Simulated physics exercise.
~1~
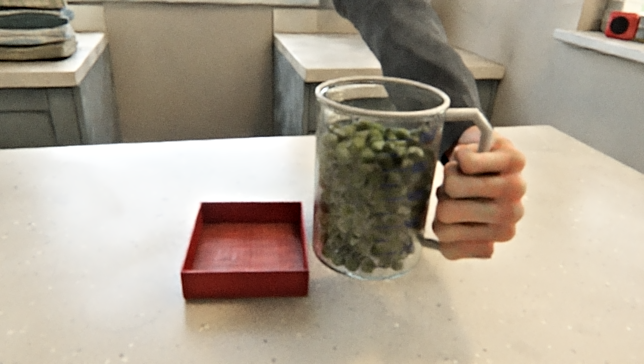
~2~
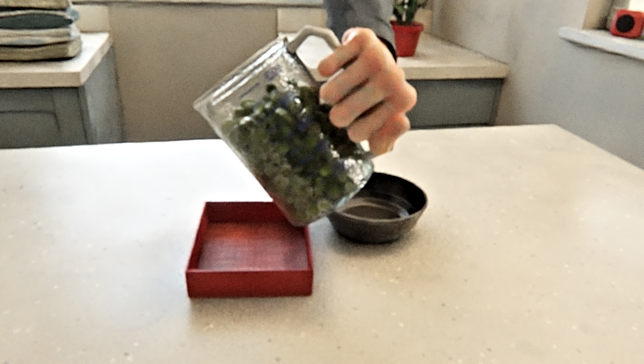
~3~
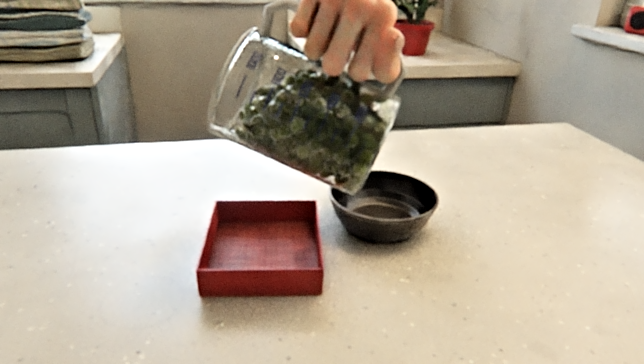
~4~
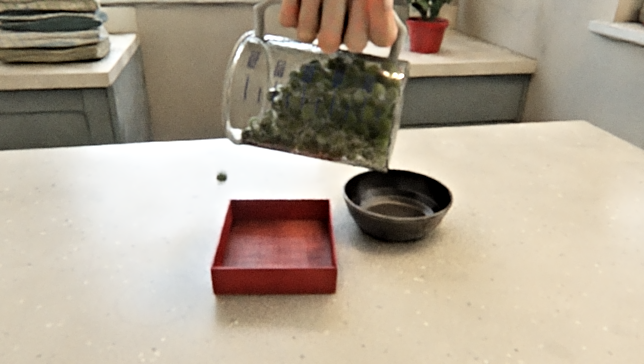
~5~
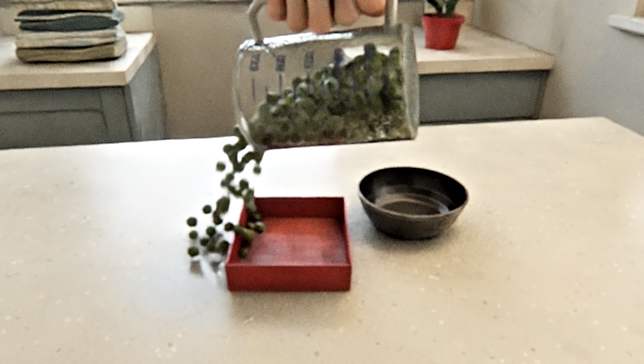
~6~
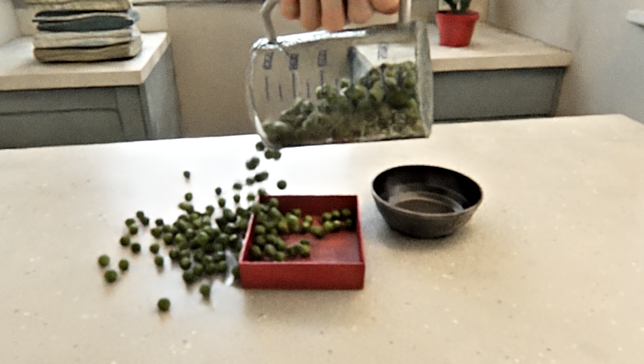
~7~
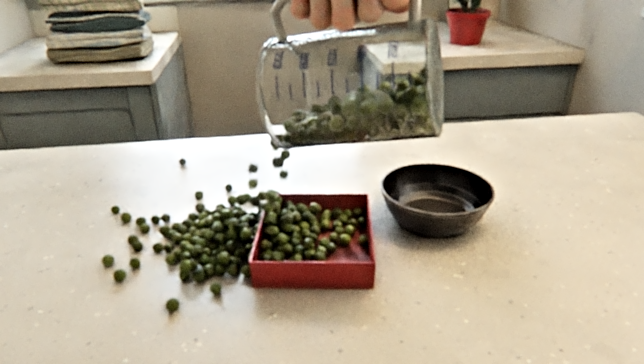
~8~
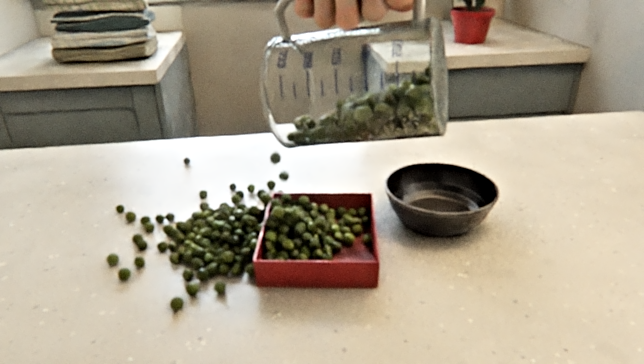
The clip shows a hand tipping a clear jug of small green olives above a pale counter with a red tin and a black bowl. Olives spill from its left side, partly filling the tin and scattering beside it, while some stay in the jug and the bowl remains empty.
